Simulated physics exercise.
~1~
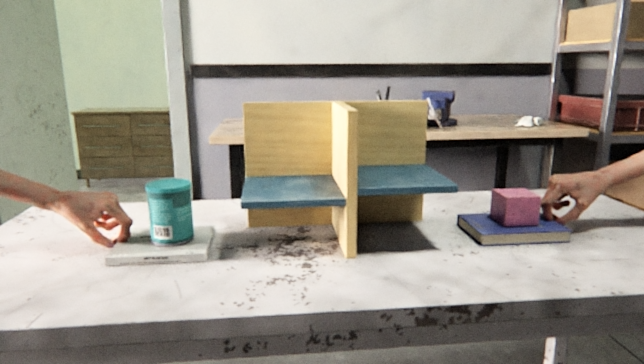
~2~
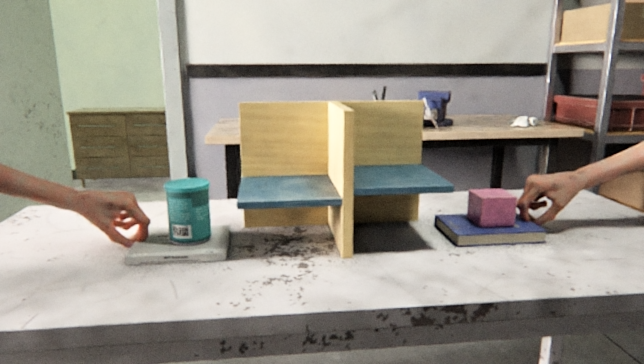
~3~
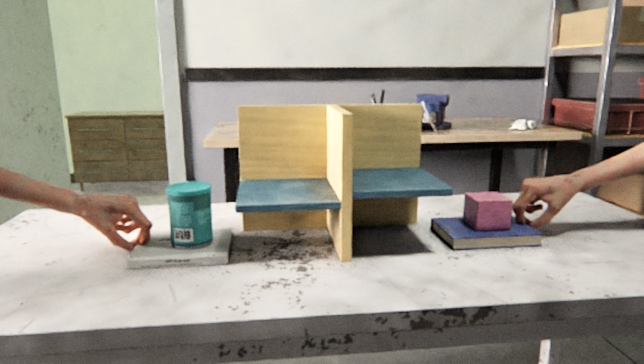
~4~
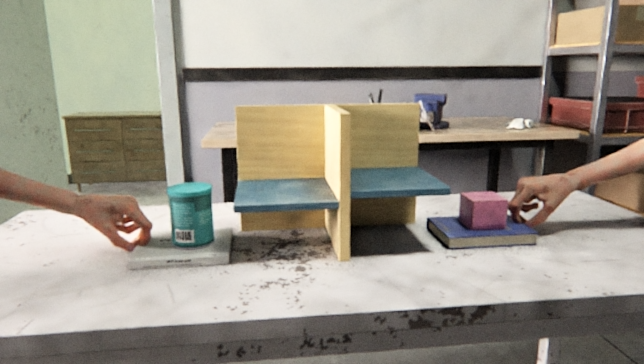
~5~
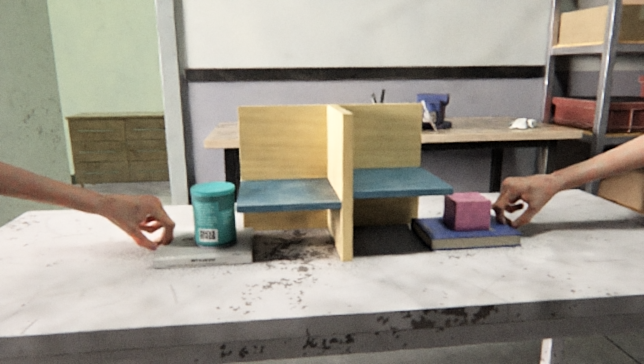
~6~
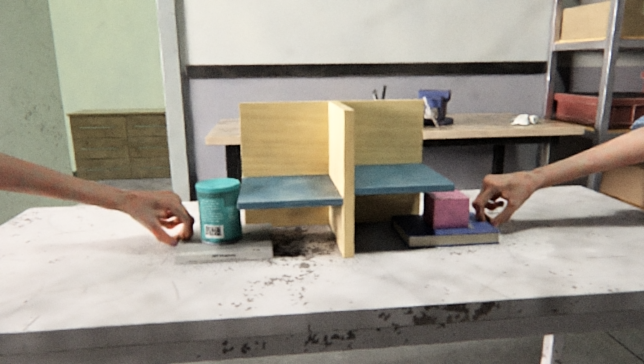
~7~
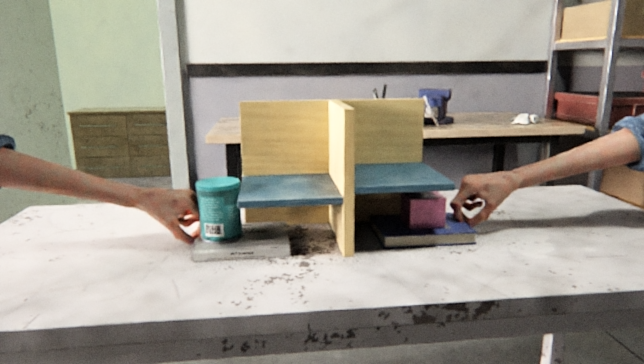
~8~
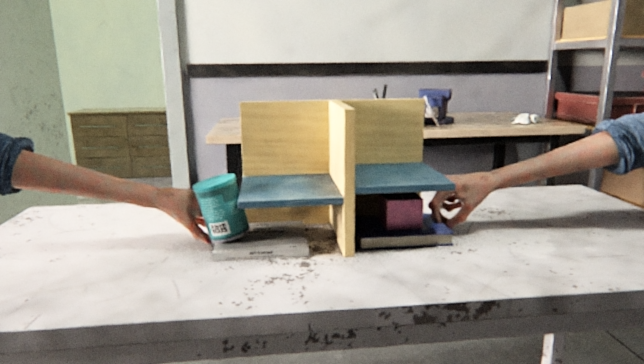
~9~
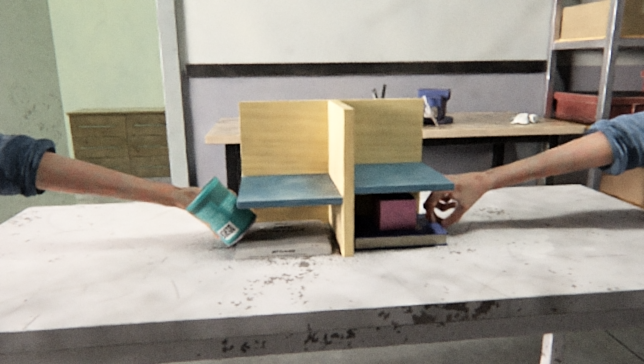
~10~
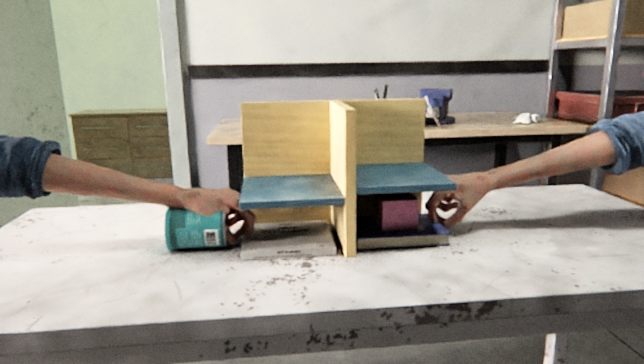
On a marble-topped workbench, hands pushing two loaded trays under shelves, the turquoise tin toppling outside while the pink block slides beneath.
